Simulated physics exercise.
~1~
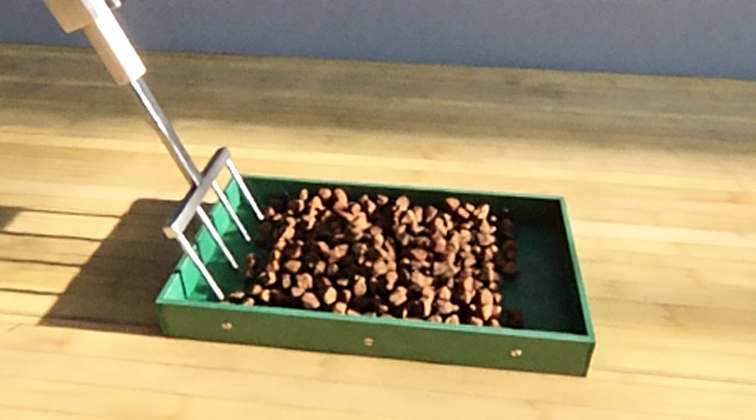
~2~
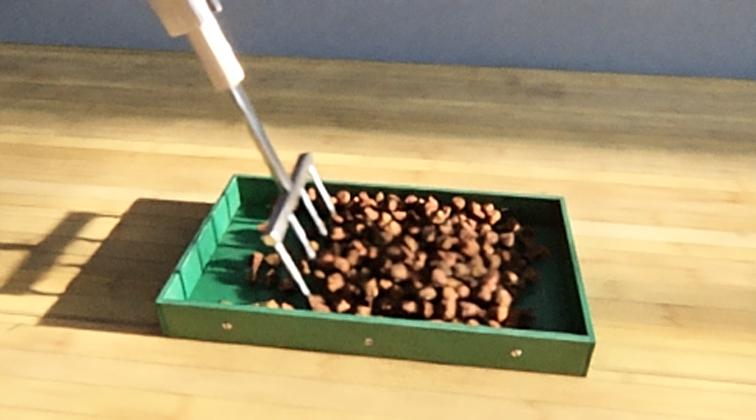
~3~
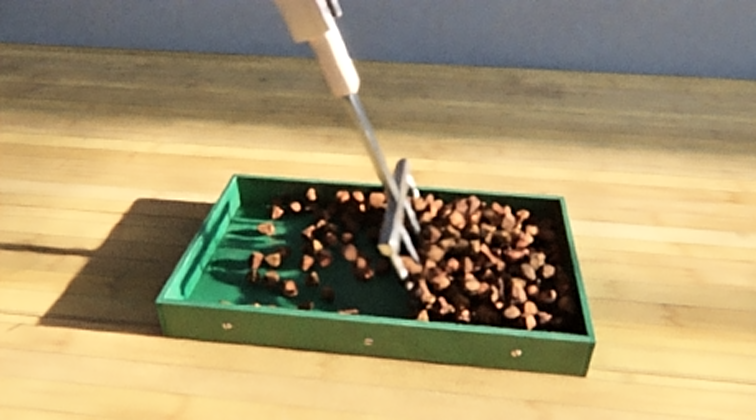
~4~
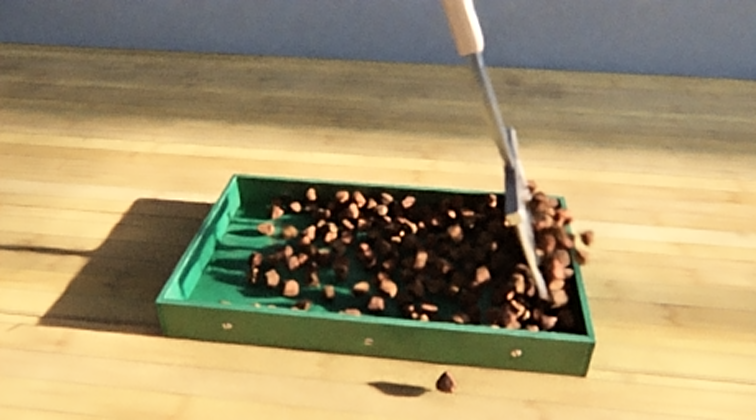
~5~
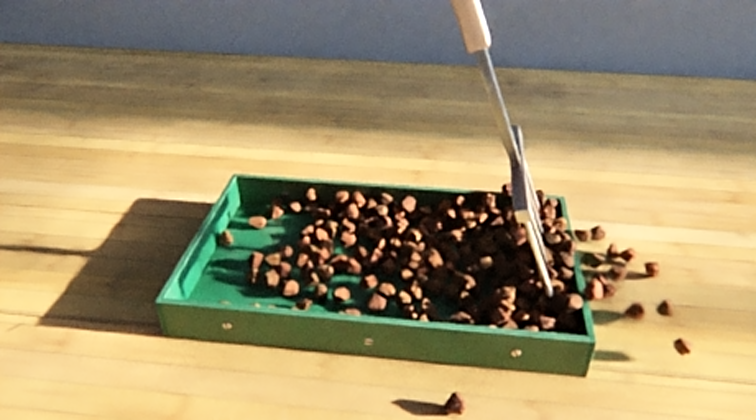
A robot arm dragging a metal rake rightward through brown pellets in a green tray, heaping them until some spill onto the wooden table.
